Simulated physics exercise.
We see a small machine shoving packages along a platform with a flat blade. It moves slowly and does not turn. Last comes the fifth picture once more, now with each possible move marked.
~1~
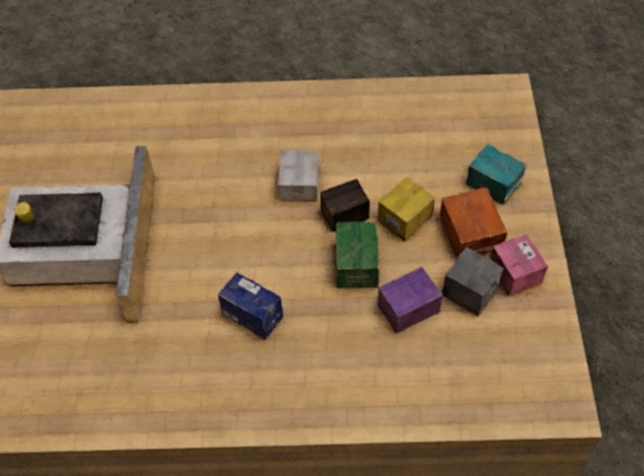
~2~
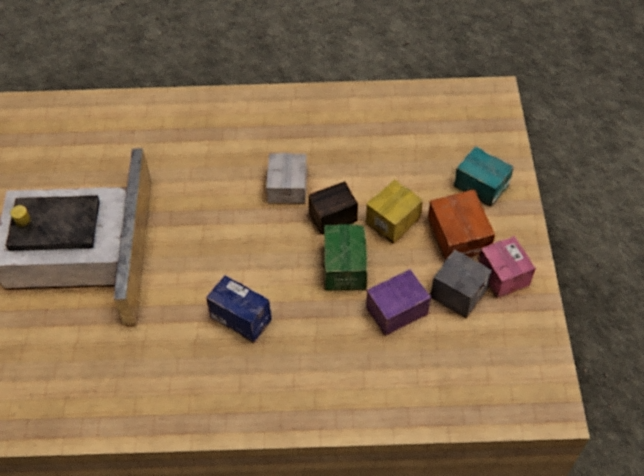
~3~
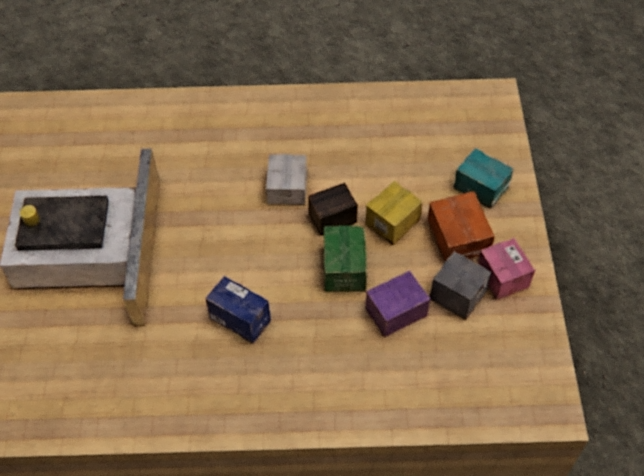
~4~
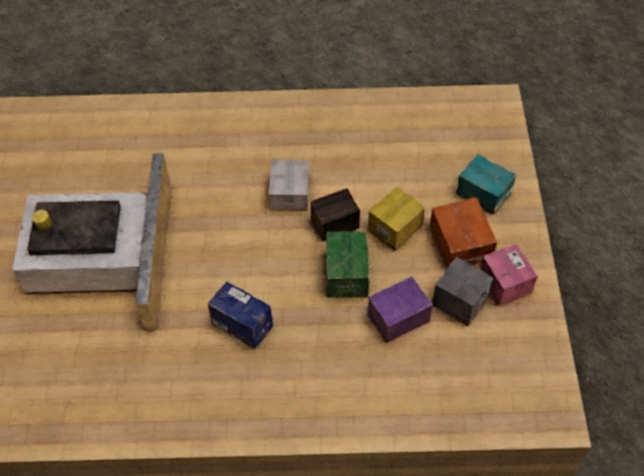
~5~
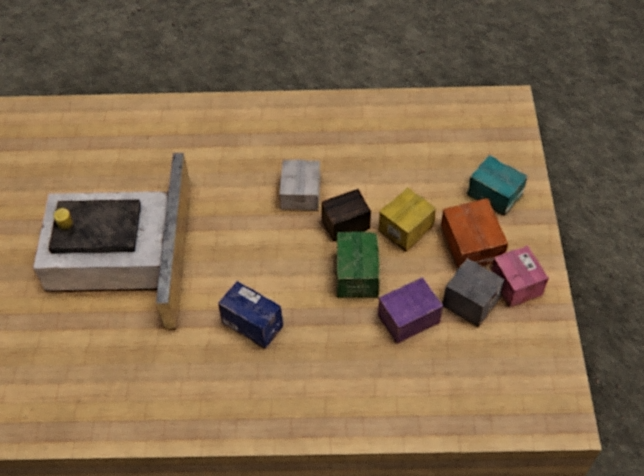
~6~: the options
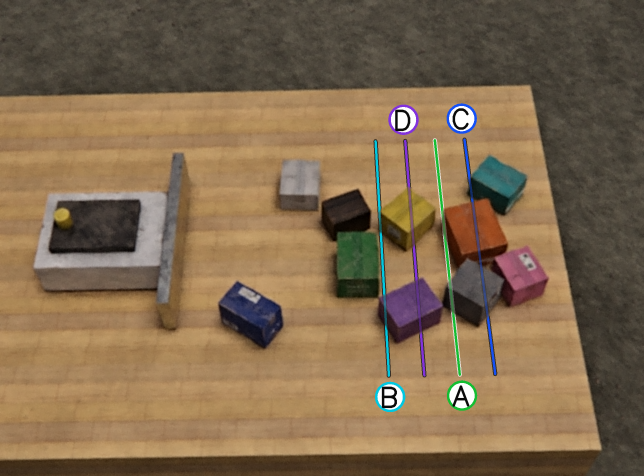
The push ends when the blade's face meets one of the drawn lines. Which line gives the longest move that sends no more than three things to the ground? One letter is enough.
No farther than C.
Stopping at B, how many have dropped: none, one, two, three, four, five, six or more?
The count is none.
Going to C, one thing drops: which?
The pink parcel.
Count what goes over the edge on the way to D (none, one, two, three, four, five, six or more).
By then, none.
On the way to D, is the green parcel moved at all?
By then, yes.
On the copy, A at (446, 247); B at (382, 248); C at (478, 246); D at (414, 248).
On C. First, robot (213, 223); blue parcel (319, 320); white box (310, 184).
Then, robot (324, 220); orange parcel (497, 231); grey parcel (478, 292).
Finally, robot (410, 219); pink parcel over the edge; turquoise box (544, 171); one fallen.
By contrast, A is within the limit but short; B is within the limit but short; D is within the limit but short.
